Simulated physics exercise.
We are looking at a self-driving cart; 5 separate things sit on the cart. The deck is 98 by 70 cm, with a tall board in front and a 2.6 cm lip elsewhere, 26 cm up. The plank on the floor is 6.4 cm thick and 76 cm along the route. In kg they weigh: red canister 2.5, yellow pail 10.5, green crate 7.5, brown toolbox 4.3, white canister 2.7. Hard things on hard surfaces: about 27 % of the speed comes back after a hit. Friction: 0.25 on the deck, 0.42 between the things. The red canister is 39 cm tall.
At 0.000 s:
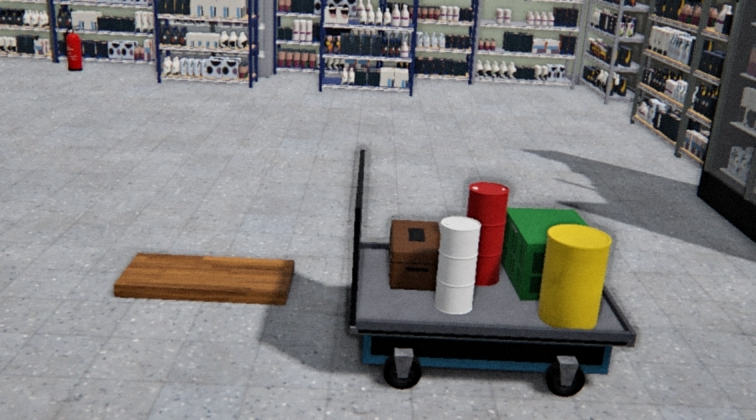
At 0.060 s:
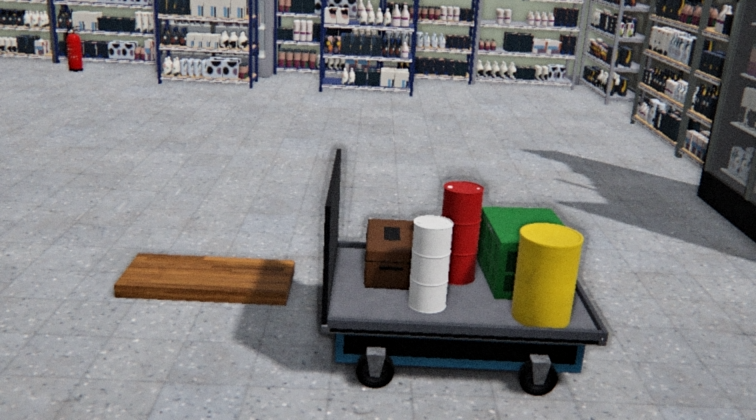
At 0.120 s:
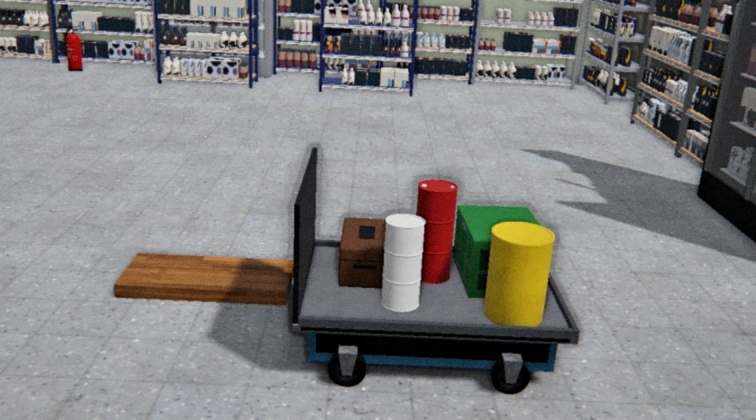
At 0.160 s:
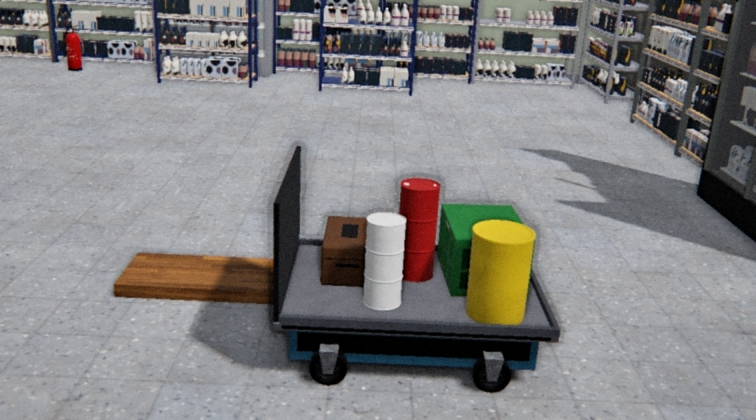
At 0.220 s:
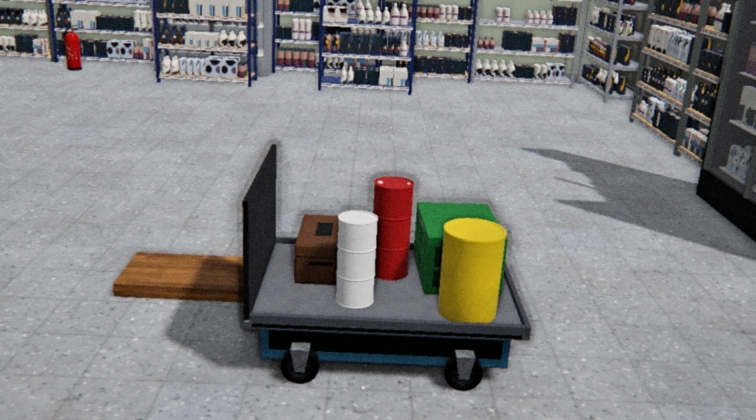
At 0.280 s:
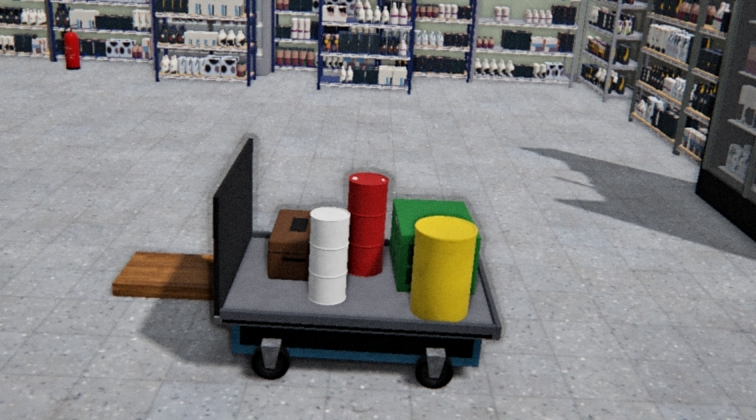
A flatbed cart carrying drums and boxes rolling left across a tiled floor, passing in front of a wooden plank near stocked shelves.
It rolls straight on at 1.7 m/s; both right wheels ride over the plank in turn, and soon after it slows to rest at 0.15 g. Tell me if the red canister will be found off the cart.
The red canister remains on the deck.
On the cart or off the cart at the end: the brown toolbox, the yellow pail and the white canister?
The brown toolbox ends on the cart; the yellow pail finishes off the cart; the white canister finishes off the cart.
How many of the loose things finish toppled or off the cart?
That comes to 3.
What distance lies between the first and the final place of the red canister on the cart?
Some 46 cm.
After 0.68 s, cart 116 cm along; red canister 29° off upright near (200, 207); white canister 49° off upright; brown toolbox 5° off upright.
After 0.98 s, cart 167 cm along; red canister 57° off upright near (22, 232); white canister on its side; yellow pail 31° off upright.
After 1.38 s, cart 233 cm along; yellow pail and white canister now off the cart; red canister on its side; brown toolbox moved 6 cm.
After 1.88 s, cart 290 cm along; red canister on its side; green crate moved 5 cm; brown toolbox moved 5 cm.
In the end (2.8 s), off the cart, yellow pail and white canister; toppled on the cart, red canister; the other 2 under 10 cm from the start.
